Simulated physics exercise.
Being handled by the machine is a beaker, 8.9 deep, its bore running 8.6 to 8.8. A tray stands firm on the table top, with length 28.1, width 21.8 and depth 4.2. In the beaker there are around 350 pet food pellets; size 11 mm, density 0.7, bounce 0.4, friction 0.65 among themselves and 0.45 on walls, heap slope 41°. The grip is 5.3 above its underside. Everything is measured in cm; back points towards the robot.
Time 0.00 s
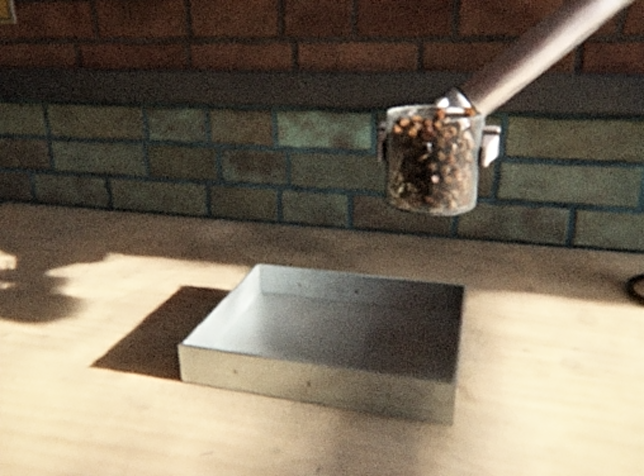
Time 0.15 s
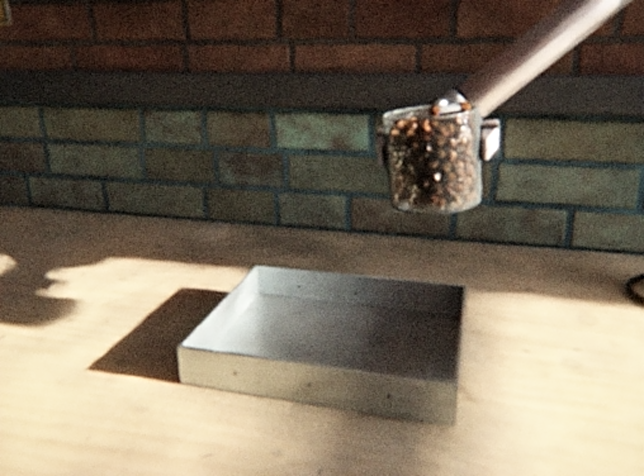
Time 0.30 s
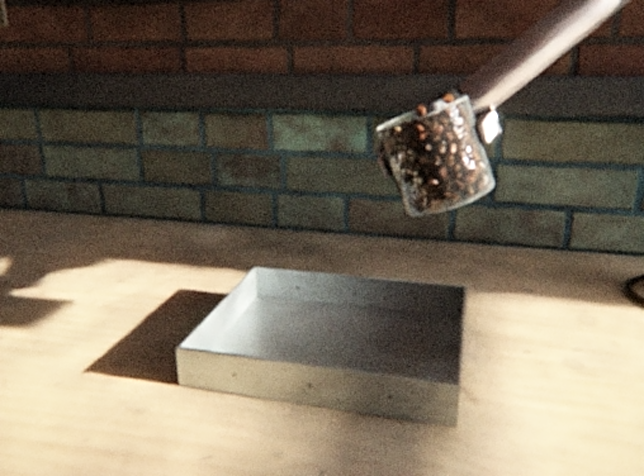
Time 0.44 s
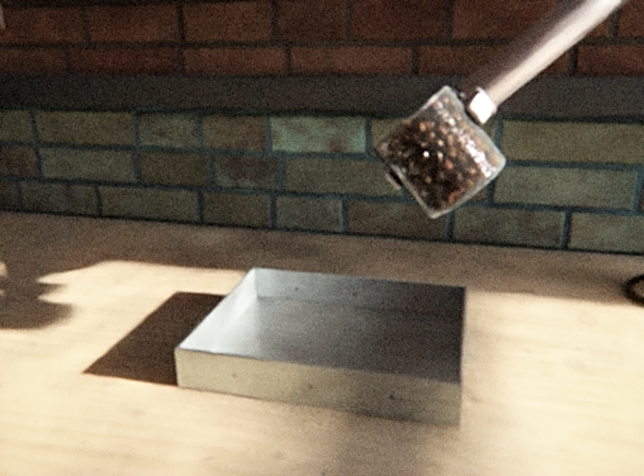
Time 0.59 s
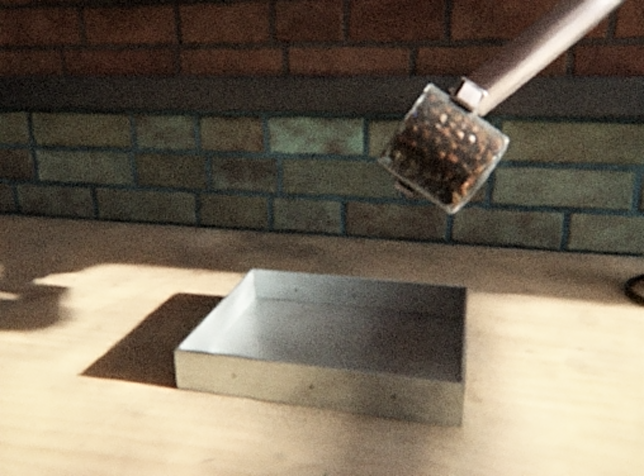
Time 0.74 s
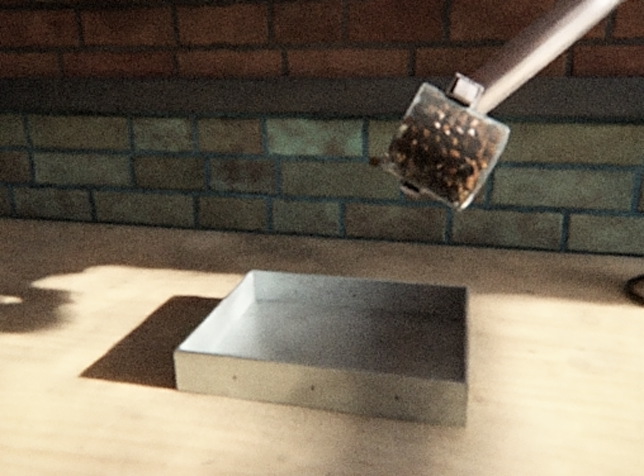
To begin with, a robotic arm holds a clear beaker of brown pellets nearly upright above an empty metal tray on a sunlit table, with a brick wall behind. The arm then tilts the beaker steadily until it leans steeply, and the pellets shift inside while remaining in it.
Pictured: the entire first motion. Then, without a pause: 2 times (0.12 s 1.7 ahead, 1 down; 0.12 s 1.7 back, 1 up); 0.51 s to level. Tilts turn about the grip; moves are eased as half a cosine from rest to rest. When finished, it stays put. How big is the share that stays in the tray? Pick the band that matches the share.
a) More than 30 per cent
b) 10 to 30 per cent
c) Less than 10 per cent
Less than 10 per cent (c).
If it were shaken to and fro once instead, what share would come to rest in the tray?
Estimate for that case: 5 %.
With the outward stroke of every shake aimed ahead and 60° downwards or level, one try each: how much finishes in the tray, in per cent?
First try about 5 %, second try about 10 %.
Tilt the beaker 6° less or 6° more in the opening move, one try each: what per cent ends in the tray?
About 0 per cent for the first try and 10 per cent for the second.
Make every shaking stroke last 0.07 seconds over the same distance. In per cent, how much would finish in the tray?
Estimate: Near 10 per cent.
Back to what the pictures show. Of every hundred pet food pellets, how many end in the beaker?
About 95 percent.
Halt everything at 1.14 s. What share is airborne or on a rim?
2 %.
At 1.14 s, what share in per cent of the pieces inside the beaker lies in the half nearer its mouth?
Something near 50 per cent is there.
After 1.14 s, tilted 63° forward, highest piece 26 above the table; 338 in the beaker, 2 in the tray, 7 in flight or on a rim.
After 1.53 s, tilted 21° forward, highest piece 27 above the table; 334 in the beaker, 13 in the tray.
After 1.93 s, level, highest piece 28 above the table; 334 in the beaker, 13 in the tray.
After 2.98 s, level, highest piece 28 above the table; 334 in the beaker, 13 in the tray.
At rest, 334 in the beaker, 13 in the tray. That is 4 % in the tray.
